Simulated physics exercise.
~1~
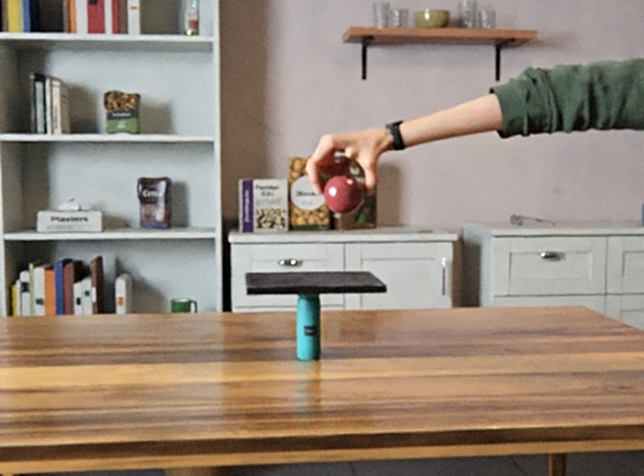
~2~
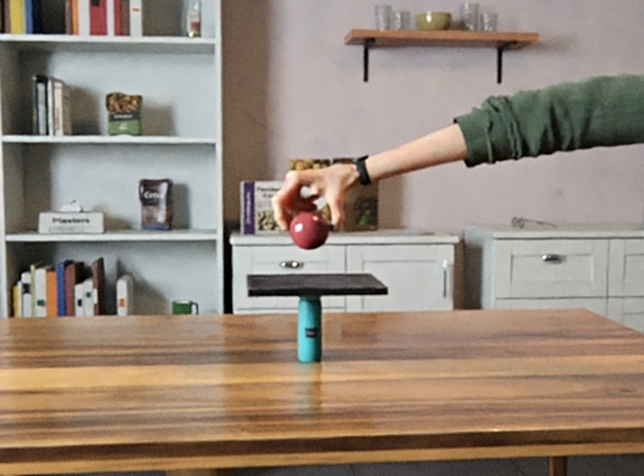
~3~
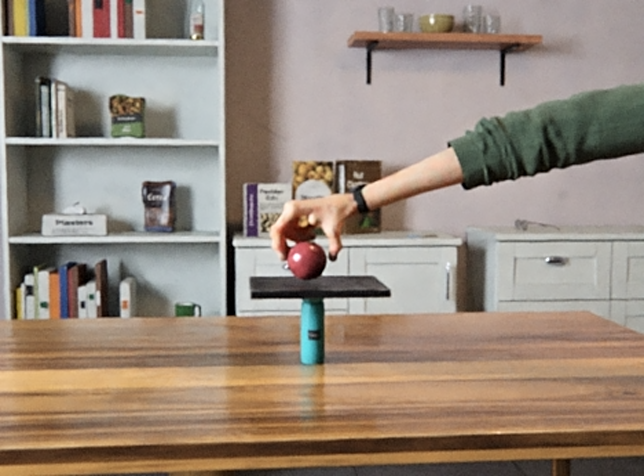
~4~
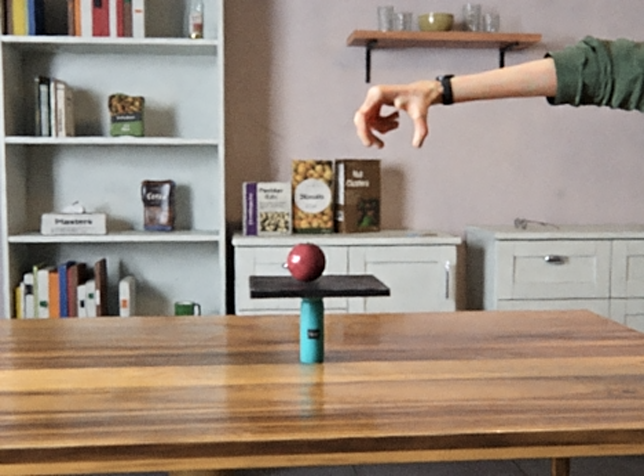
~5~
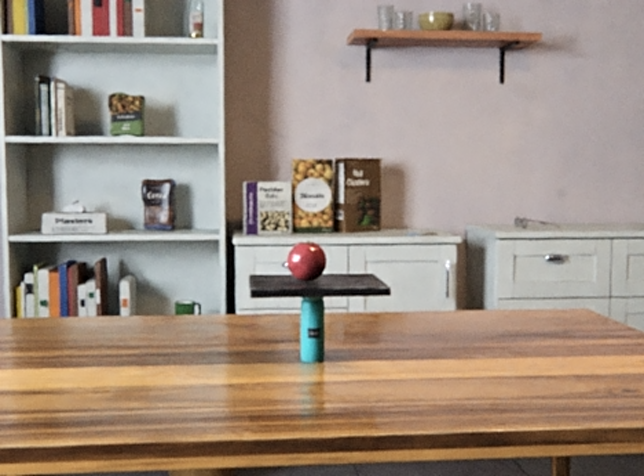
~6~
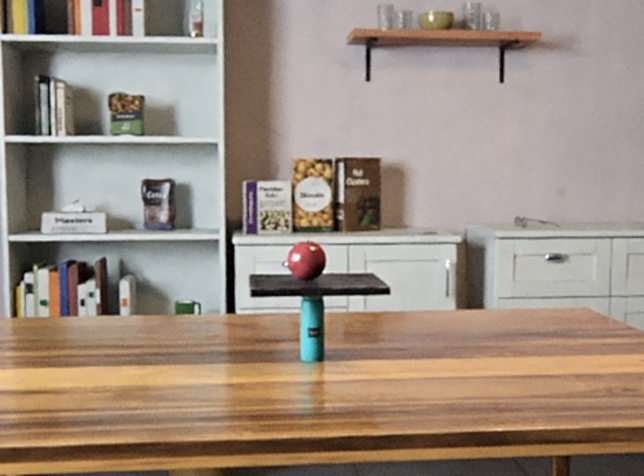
A flat black lid balances on an upright turquoise shaker near the middle of a glossy wooden table, seen from the front by a slightly swaying camera. Behind it stand a pale bookcase on the left, white cabinets with boxes on top, and a wooden wall shelf. A hand in a green sleeve reaches in from the right, holding a round red tomato above the lid. It moves the tomato left and down, sets it on the lid, then lets go and draws back out of view. The tomato stays put, and the whole stack remains standing.
